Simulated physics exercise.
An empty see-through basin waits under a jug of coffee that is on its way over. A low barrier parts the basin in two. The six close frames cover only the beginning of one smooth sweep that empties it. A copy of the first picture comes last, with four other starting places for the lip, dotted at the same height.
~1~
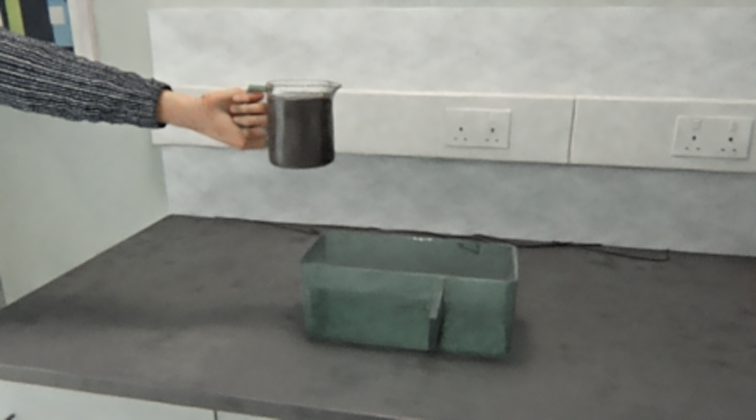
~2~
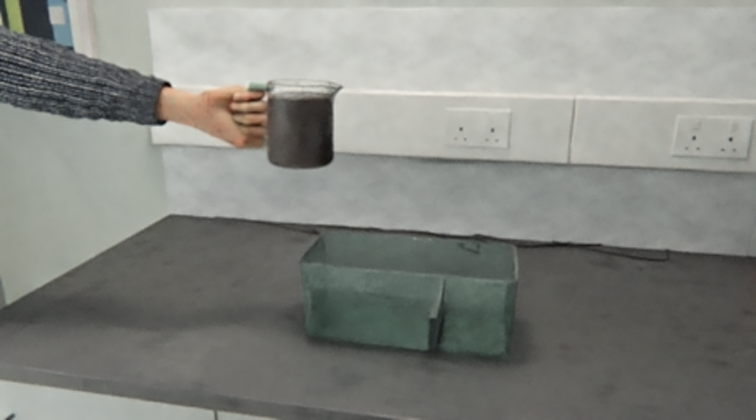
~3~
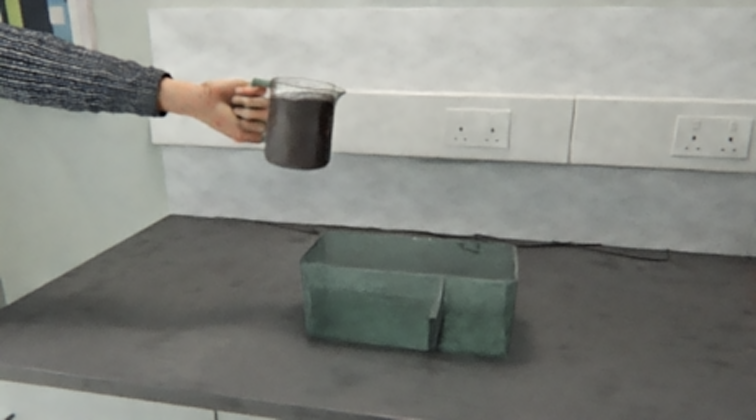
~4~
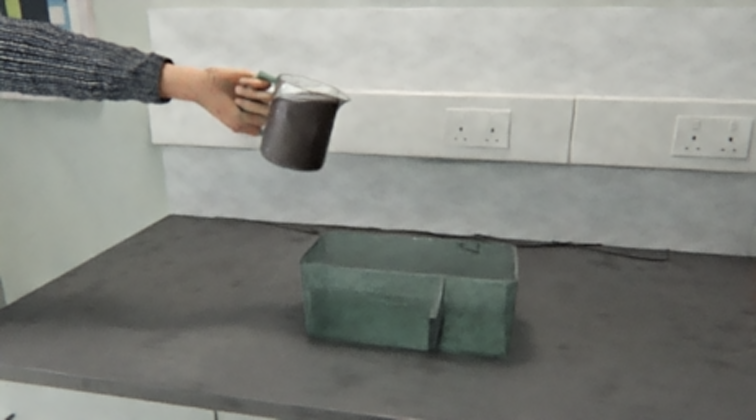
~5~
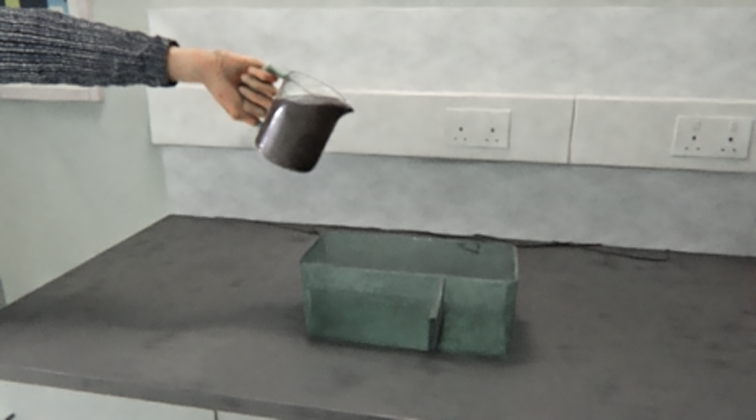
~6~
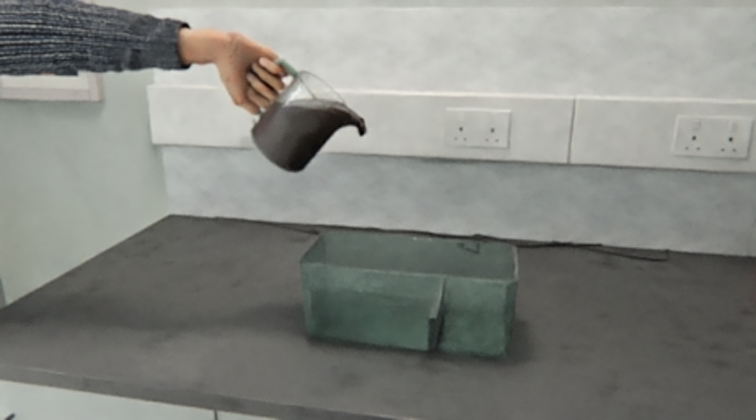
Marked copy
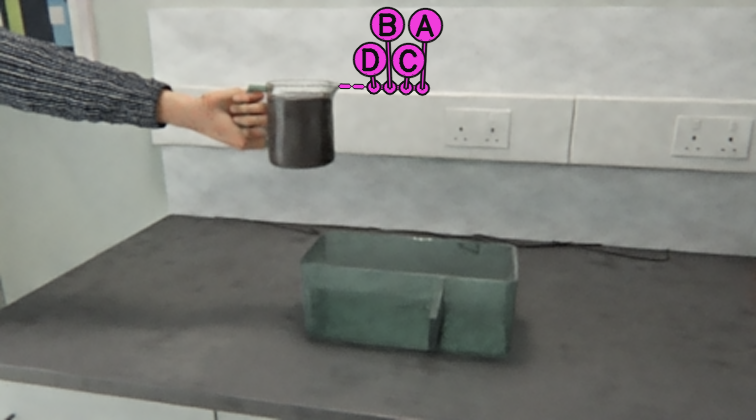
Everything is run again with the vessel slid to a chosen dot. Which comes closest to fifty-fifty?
B works best here.
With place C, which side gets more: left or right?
The right side.
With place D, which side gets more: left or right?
More ends on the left.
On the marked copy, A at (422, 88); B at (389, 87); C at (406, 87); D at (373, 87).
If A is chosen, about 20 % ends left of the wall and 76 % right of it; 4 % is lost outside.
If B is chosen, about 50 % ends left of the wall and 48 % right of it.
If C is chosen, about 25 % ends left of the wall and 72 % right of it; 3 % is lost outside.
If D is chosen, about 75 % ends left of the wall and 14 % right of it; 11 % is lost outside.
